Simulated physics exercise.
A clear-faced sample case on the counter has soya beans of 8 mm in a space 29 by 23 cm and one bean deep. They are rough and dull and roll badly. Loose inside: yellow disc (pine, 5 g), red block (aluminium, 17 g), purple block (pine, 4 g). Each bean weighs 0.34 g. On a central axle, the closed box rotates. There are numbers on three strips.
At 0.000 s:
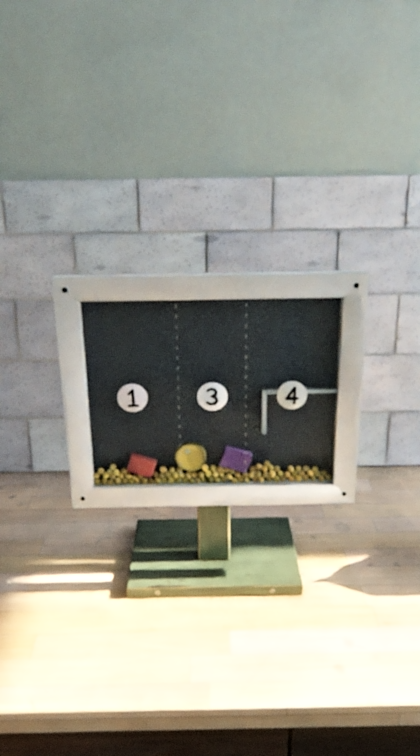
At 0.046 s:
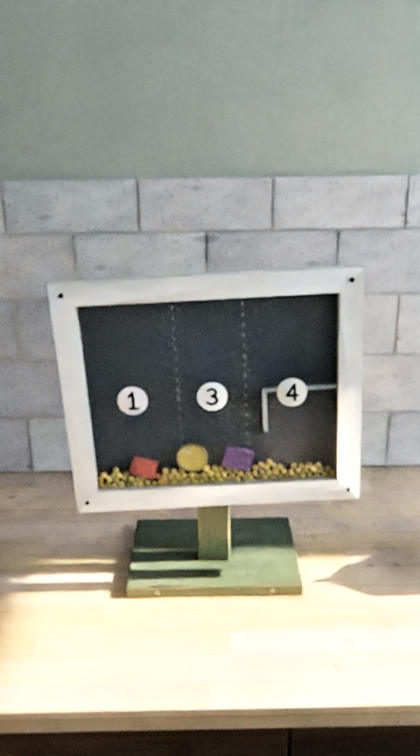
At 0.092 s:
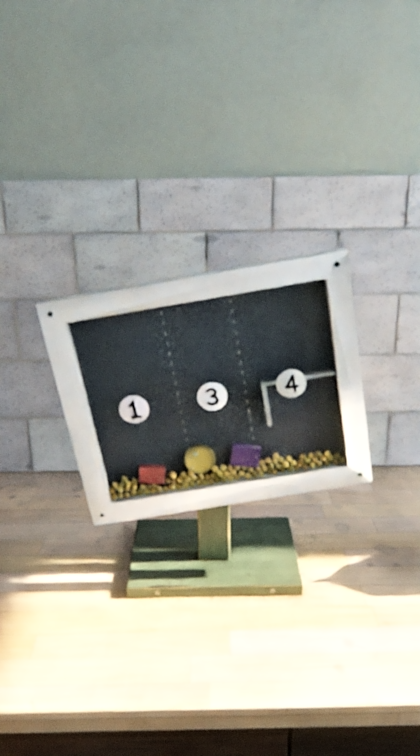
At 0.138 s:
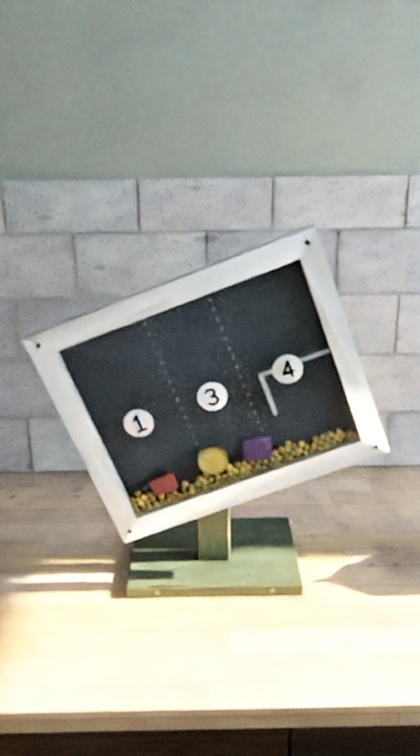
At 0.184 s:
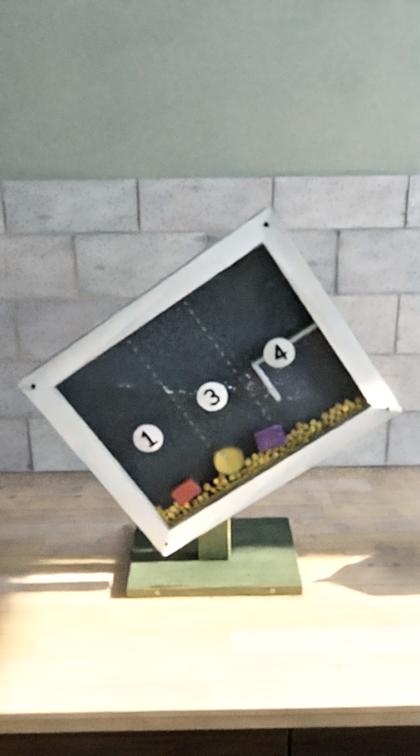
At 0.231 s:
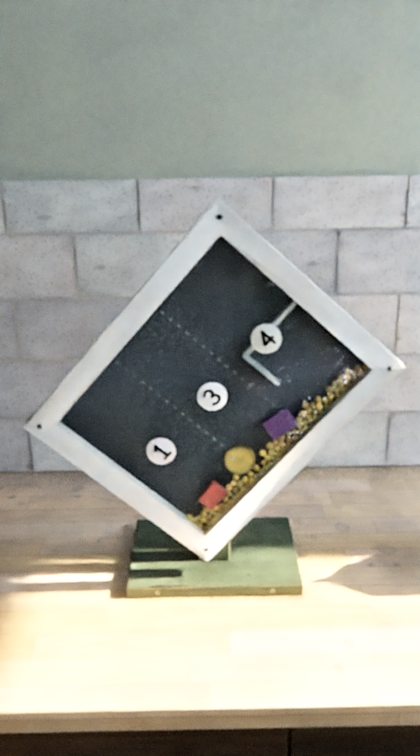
A framed case of yellow beans and three coloured shapes turns steeply anticlockwise on its stand.
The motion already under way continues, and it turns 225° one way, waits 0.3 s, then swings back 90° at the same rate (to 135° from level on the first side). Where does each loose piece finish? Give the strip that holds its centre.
Red block: 1; purple block: 1; yellow disc: 1.
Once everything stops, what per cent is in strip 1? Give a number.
Some 75 percent.
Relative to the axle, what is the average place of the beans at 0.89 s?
4 cm right, 8 cm below.
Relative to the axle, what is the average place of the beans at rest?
Left: About 2 cm; below: About 11 cm.
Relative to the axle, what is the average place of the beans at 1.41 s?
I'd put it near 9 centimetres to the left and 9 centimetres below.
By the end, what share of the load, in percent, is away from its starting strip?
60 %.
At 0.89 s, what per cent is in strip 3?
I'd put it near 15 in a hundred.
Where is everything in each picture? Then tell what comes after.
In the first picture, level; about 90 beans; beans' middle (212, 475); highest (267, 464); yellow disc (191, 457); red block (142, 465) tilted 19°; purple block (236, 459) tilted 19°; no. 1 (132, 398), no. 3 (212, 397), no. 4 (292, 395).
In the second picture, turned 2° anticlockwise; beans' middle (215, 475); highest (269, 462).
In the third picture, turned 9° anticlockwise; beans' middle (225, 474); highest (327, 453); wall ends (270, 423).
In the fourth picture, turned 20° anticlockwise; beans' middle (241, 471); highest (339, 432).
In the fifth picture, turned 34° anticlockwise; beans' middle (259, 462); highest (358, 401).
In the sixth picture, turned 48° anticlockwise; beans' middle (276, 451); highest (365, 367); yellow disc (240, 459); red block (212, 495) tilted 52°; purple block (280, 423) tilted 33°; no. 1 (161, 451), no. 3 (212, 397), no. 4 (266, 339).
By 0.89 s, it has come round 225° anticlockwise; the beans' middle is 4 cm right of and 8 cm below the centre; no. 1, 35 %, no. 3, 15 %, no. 4, 50 %; yellow disc in no. 1; red block in no. 4; purple block in no. 1.
By 1.41 s, it stands 181° anticlockwise; the beans' middle is 9 cm left of and 9 cm below the centre; no. 3, 10 %, no. 4, 90 %; yellow disc in no. 3; red block in no. 4; purple block in no. 4.
By 1.64 s, it stands 135° anticlockwise; the beans' middle is 12 cm left of and level with the centre; no. 3, 15 %, no. 4, 85 %; yellow disc in no. 3; red block in no. 4; purple block in no. 4.
All still by 2.8 s, it stands 135° anticlockwise; no. 1, 75 %, no. 3, 20 %, no. 4, 5 %; yellow disc in no. 1; red block in no. 1; purple block in no. 1.
